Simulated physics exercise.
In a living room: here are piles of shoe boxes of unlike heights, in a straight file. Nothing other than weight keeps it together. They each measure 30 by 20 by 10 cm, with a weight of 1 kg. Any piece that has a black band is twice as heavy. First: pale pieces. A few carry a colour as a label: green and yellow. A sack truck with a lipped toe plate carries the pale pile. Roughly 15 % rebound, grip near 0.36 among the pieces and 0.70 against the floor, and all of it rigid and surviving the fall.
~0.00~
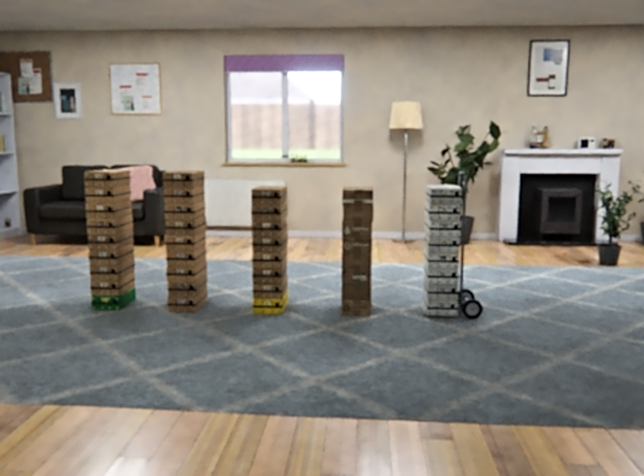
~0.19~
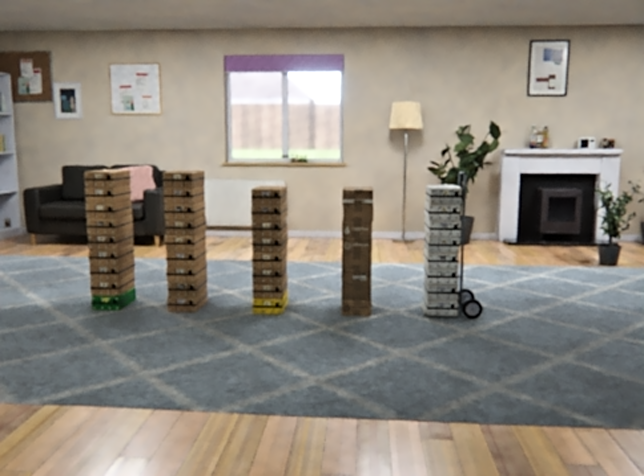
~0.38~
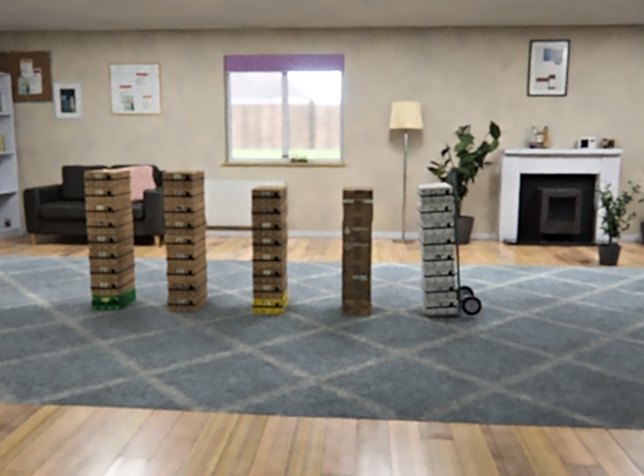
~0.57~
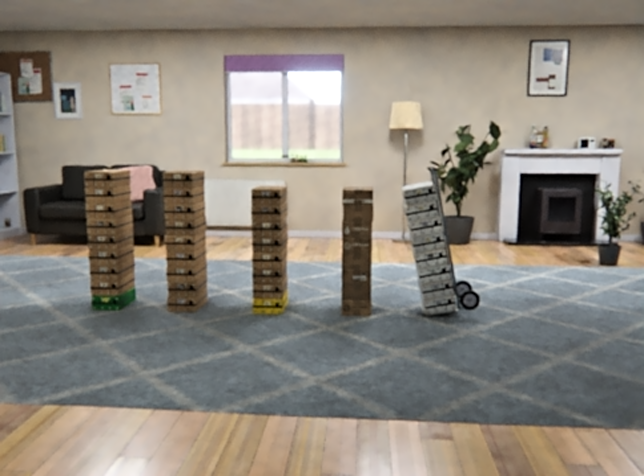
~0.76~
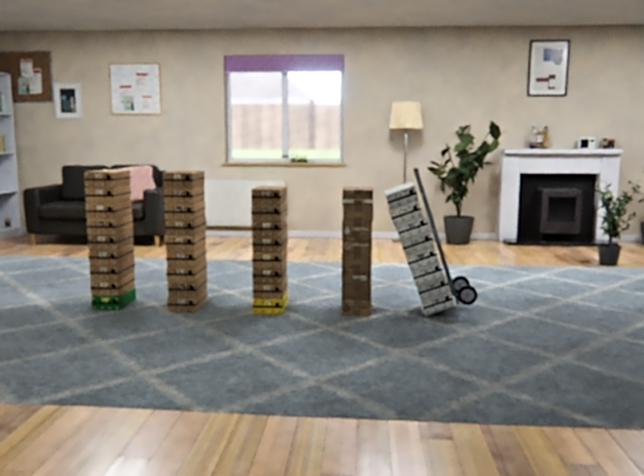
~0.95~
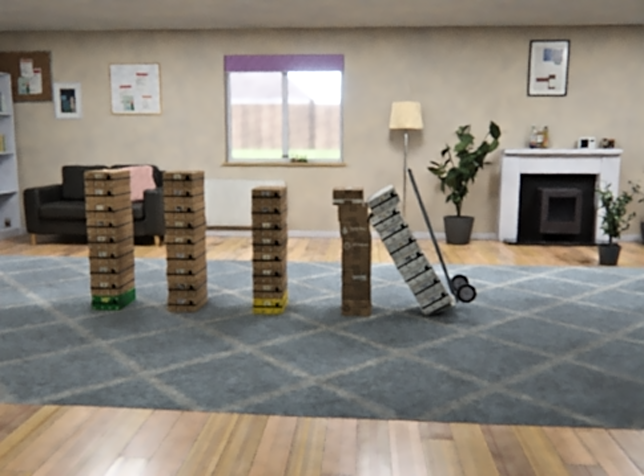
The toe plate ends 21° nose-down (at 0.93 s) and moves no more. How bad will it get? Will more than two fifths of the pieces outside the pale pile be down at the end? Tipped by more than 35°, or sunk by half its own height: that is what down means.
Yes.
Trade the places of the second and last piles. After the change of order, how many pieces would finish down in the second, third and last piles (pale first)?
Pile by pile, you'd see second at 8, third at 7 and last at 7 down.
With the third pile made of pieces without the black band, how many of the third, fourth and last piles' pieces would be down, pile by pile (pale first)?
Down by pile: Third 7, fourth 9, last 9.
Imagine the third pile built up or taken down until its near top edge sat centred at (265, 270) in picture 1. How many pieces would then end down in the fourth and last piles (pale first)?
You'd get fourth 0 and last 0.
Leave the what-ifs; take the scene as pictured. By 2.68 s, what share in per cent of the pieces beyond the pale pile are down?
By then 55 per cent.
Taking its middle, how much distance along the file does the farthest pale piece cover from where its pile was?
About 85 cm.
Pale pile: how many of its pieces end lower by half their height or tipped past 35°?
7 of the pale pieces.
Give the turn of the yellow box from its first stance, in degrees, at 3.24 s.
It sits at about 0 degrees.
After 1.26 s, 8 of the pale pile down; none of the 34 other boxes down, 8 disturbed.
After 1.82 s, 7 of the pale pile down; 7 of the 34 other boxes down; yellow box 6° from how it stood.
After 2.68 s, 7 of the pale pile down; 19 of the 34 other boxes down; green box 8° from how it stood.
After 3.24 s, 7 of the pale pile down; 31 of the 34 other boxes down; green box 16° from how it stood.
In the end (4.4 s), 7 of the pale pile down; 31 of the 34 other boxes down; yellow box unmoved; green box 39 mm from its place. That is 91 per cent. From the last view, middles, yellow box near (271, 301), green box near (109, 298).
